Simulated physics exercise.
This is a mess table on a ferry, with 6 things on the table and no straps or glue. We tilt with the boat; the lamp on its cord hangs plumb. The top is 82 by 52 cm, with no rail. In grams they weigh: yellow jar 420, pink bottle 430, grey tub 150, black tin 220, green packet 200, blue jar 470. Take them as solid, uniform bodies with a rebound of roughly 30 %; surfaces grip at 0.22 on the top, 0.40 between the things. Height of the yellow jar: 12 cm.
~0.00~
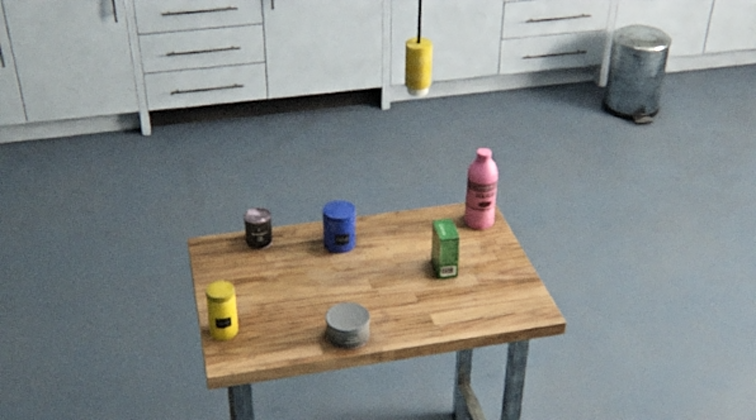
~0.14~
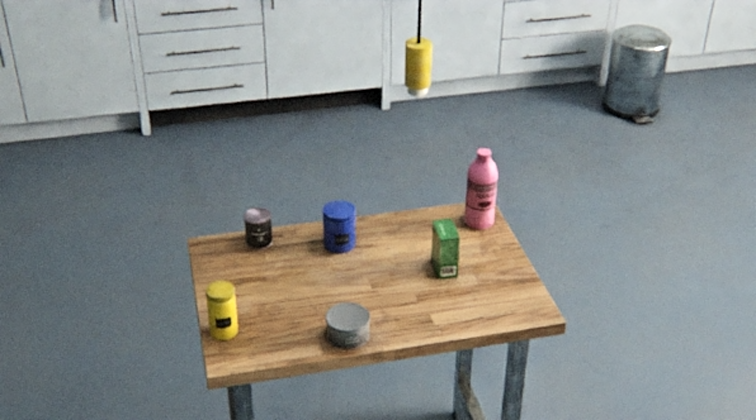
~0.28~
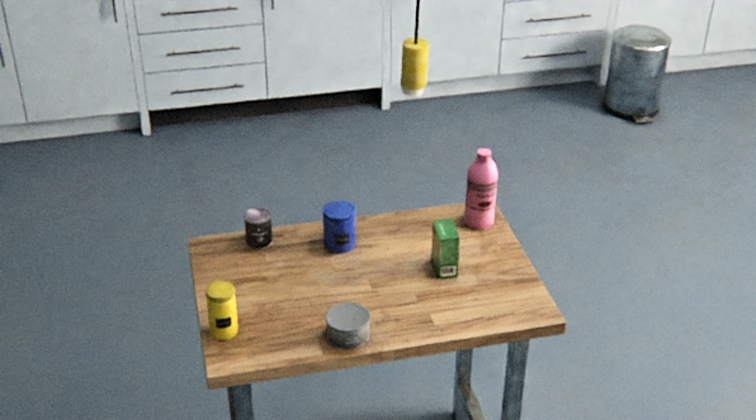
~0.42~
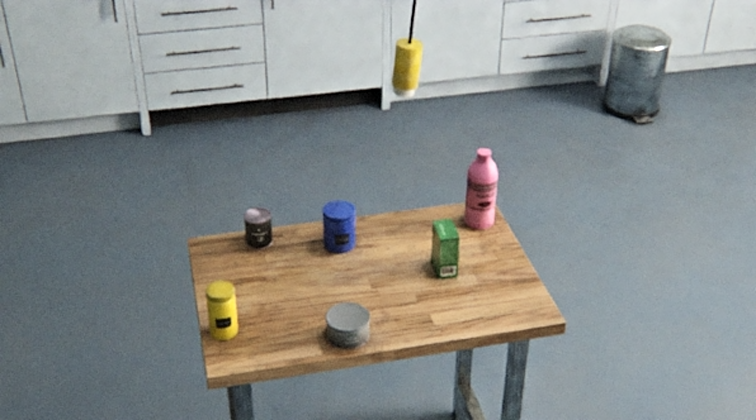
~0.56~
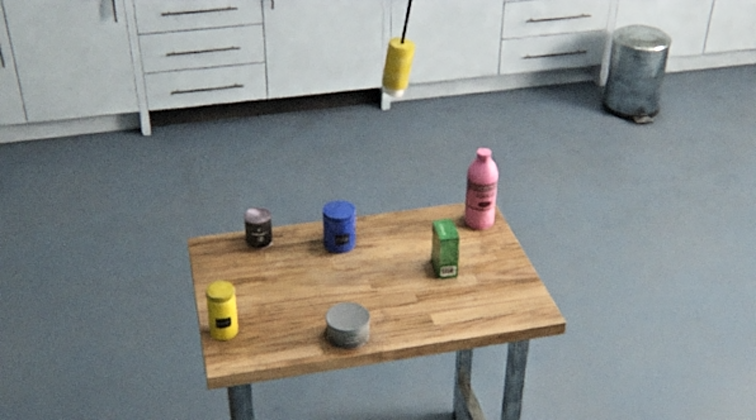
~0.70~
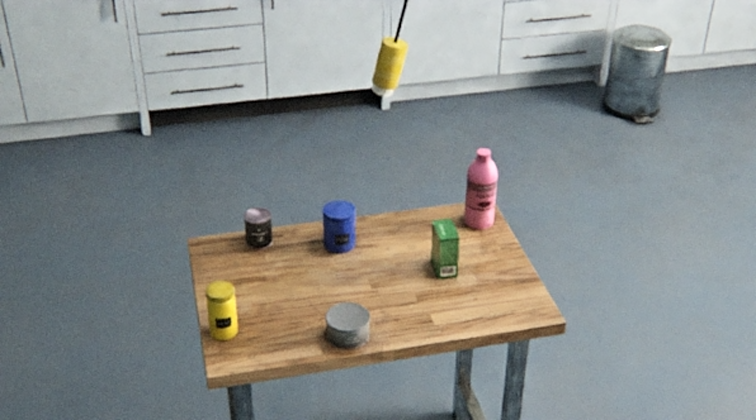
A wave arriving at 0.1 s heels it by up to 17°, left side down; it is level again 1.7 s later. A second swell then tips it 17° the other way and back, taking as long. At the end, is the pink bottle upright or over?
The pink bottle keeps standing.
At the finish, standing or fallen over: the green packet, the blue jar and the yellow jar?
The green packet stays upright; the blue jar is still upright; the yellow jar topples.
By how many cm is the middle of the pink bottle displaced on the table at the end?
Some 1 cm.
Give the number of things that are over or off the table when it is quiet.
1 of them.
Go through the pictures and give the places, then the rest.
Boat level; pink bottle (482, 187); yellow jar (222, 311), in the first picture.
Boat level; black tin (258, 229); green packet (445, 249), in the second picture.
Floor tilted 2°, left side down; blue jar (339, 227); yellow jar (222, 311), in the third picture.
Floor tilted 5°, left side down; grey tub (348, 326); black tin (258, 229), in the fourth picture.
Floor tilted 10°, left side down; green packet (445, 249); blue jar (339, 227), in the fifth picture.
Floor tilted 14°, left side down; pink bottle (482, 187); yellow jar (222, 311), in the sixth picture.
After 1.20 s, floor tilted 14°, left side down; yellow jar now off the table; pink bottle moved 8 cm near (453, 191); green packet moved 8 cm.
After 1.40 s, floor tilted 8°, left side down; pink bottle moved 14 cm near (431, 194); green packet moved 14 cm; blue jar moved 14 cm.
After 1.90 s, boat level; pink bottle moved 16 cm near (421, 195); green packet moved 17 cm; black tin moved 16 cm.
After 3.00 s, floor tilted 11°, right side down; pink bottle moved 6 cm near (459, 190); black tin moved 6 cm; green packet moved 6 cm.
In the end (4.0 s), off the table and tipped over, yellow jar; the other 5 under 5 cm from the start. At the end, from the last picture's camera, pink bottle near (476, 188).
